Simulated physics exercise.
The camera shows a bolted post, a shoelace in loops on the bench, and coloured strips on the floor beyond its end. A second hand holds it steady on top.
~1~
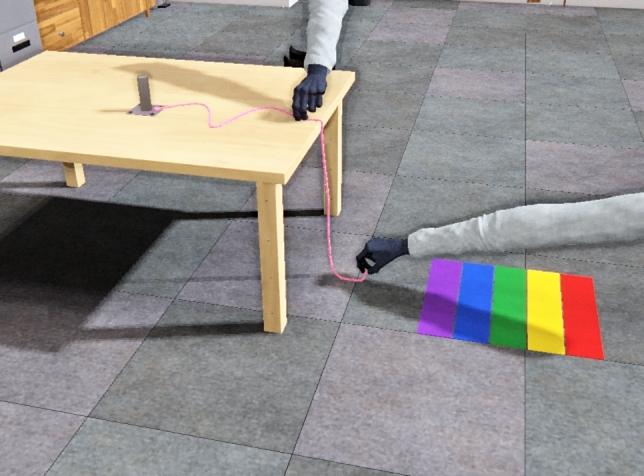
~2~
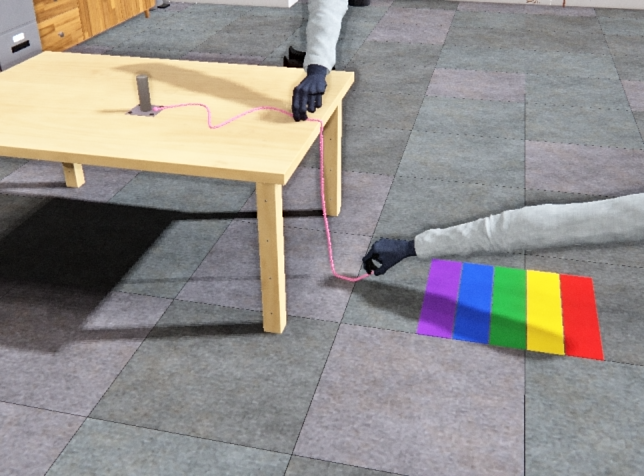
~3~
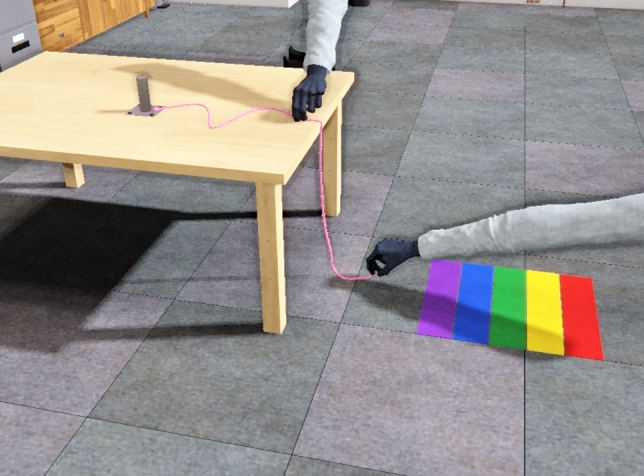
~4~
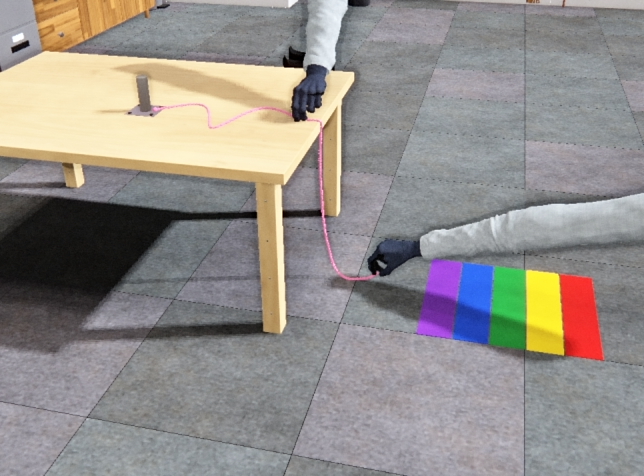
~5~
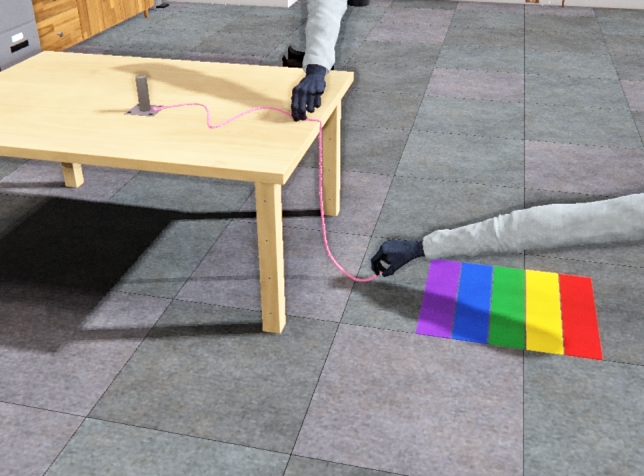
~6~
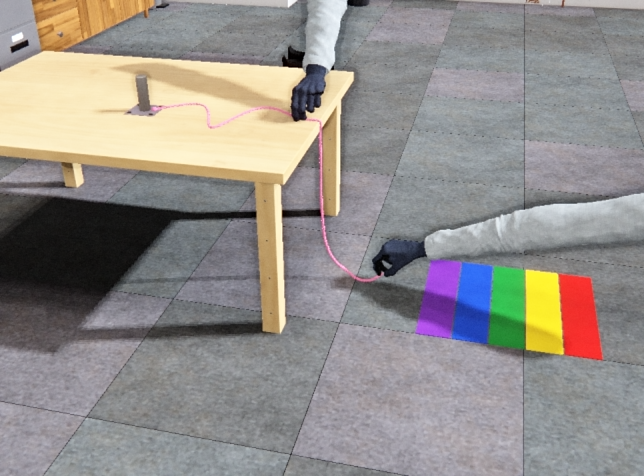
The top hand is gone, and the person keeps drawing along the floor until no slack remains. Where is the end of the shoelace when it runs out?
Above the red strip.
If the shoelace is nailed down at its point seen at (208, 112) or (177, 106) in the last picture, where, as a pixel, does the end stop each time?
Estimated pixels: (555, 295), then (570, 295).
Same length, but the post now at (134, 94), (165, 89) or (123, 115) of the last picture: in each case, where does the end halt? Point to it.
In that order: (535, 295), (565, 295) and (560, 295).
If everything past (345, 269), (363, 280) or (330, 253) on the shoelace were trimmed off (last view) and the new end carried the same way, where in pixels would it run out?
Taking them in turn, it's about (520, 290), then about (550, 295), and finally about (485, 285).
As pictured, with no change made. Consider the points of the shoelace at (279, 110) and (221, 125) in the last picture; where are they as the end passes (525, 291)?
Approx. (330, 165); approx. (277, 122).
Soon after, end near (526, 291); over green.
Then, end near (561, 296); over yellow.
At full stretch, end near (581, 298); over red. The red one.
